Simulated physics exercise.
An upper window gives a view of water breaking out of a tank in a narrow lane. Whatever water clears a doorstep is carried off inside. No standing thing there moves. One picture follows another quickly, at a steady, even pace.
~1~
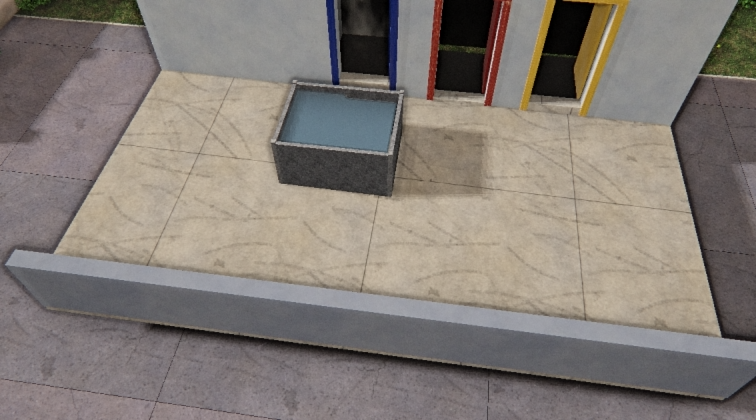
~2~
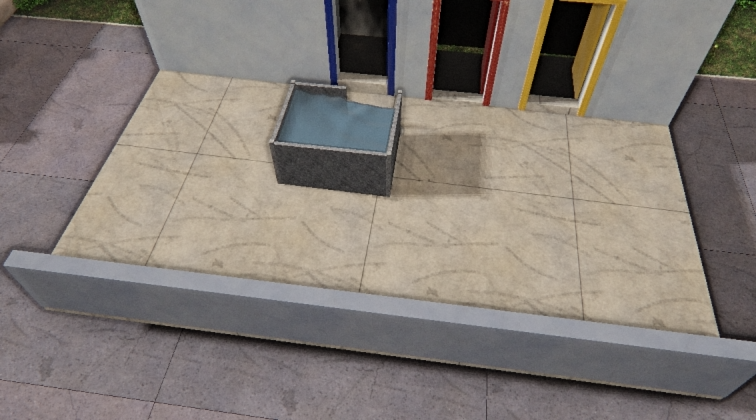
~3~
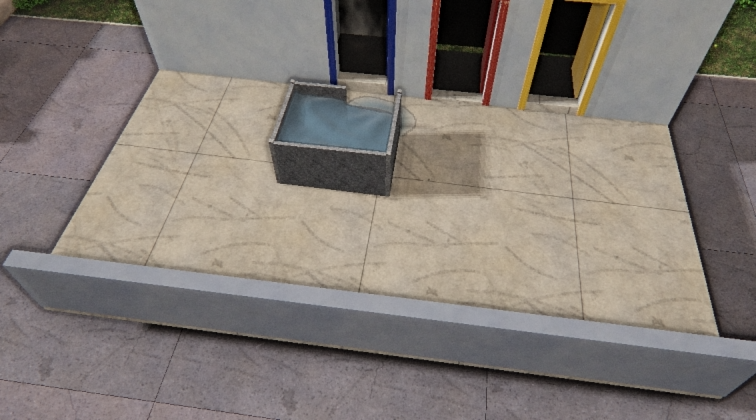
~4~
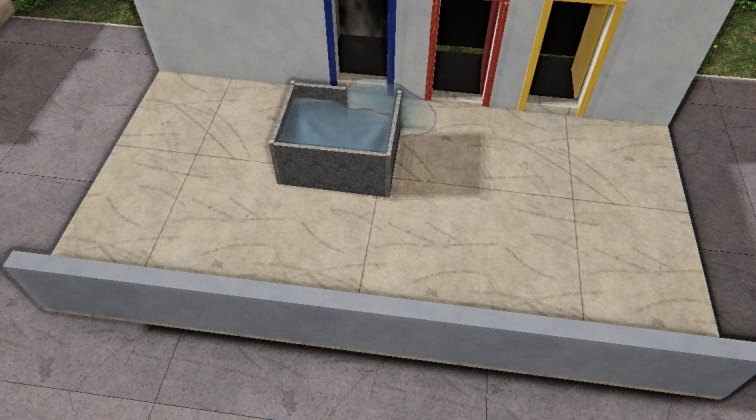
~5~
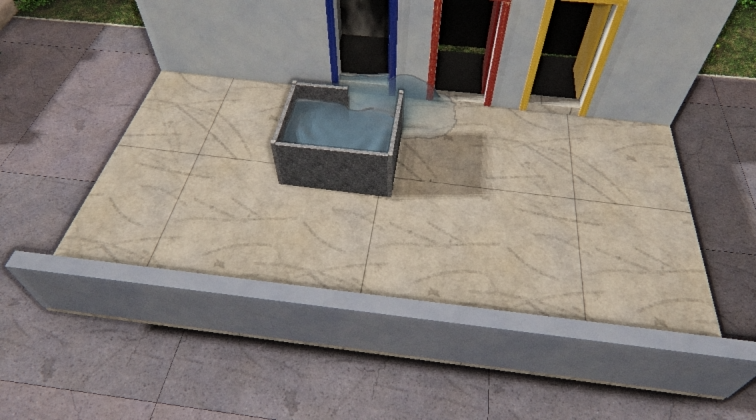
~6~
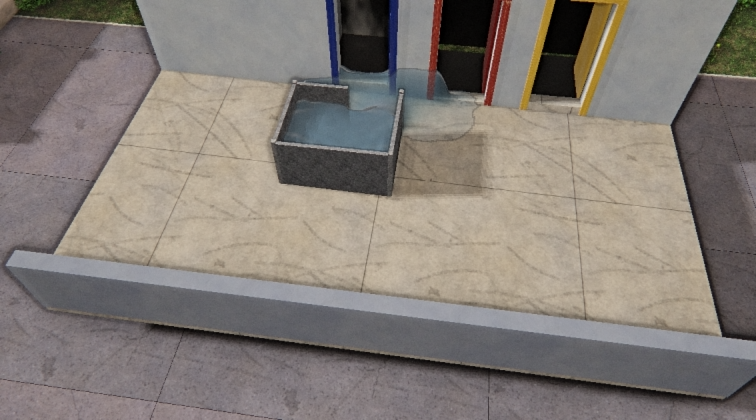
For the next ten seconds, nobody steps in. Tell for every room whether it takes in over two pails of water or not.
One by one: The blue door will be deluged. The yellow door will not go over two buckets. The red door will be deluged.
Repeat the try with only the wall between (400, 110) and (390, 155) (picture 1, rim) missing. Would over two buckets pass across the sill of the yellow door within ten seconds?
In brief, the yellow door remains below.
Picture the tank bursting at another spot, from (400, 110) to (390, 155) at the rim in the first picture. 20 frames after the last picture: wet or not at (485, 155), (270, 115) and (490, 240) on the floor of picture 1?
Taking each in turn, they come out watered, kept dry, watered.
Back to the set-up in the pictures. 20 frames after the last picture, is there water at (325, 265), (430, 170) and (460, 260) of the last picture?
Point 1: Not wet; point 2: Not wet; point 3: Not wet.
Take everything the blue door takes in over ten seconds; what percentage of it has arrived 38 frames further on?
100 %.
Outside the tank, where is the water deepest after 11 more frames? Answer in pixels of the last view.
Deepest spot: Near (387, 100).
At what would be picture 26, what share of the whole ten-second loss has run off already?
About 45 per cent.
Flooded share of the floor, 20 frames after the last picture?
Roughly 45 per cent.
A moment on, water covers 15 % of the floor; the blue door far over two buckets in, the yellow door wet at the sill, nothing in, the red door over two buckets in.
Next, water covers 35 % of the floor; the blue door far over two buckets in, the yellow door wet at the sill, nothing in, the red door over two buckets in.
Then, water covers 45 % of the floor; the blue door far over two buckets in, the yellow door wet at the sill, nothing in, the red door far over two buckets in.
Later, water covers 40 % of the floor; the blue door far over two buckets in, the yellow door wet at the sill, nothing in, the red door far over two buckets in.
In the end, water covers 30 % of the floor; the blue door far over two buckets in, the yellow door wet at the sill, nothing in, the red door far over two buckets in.
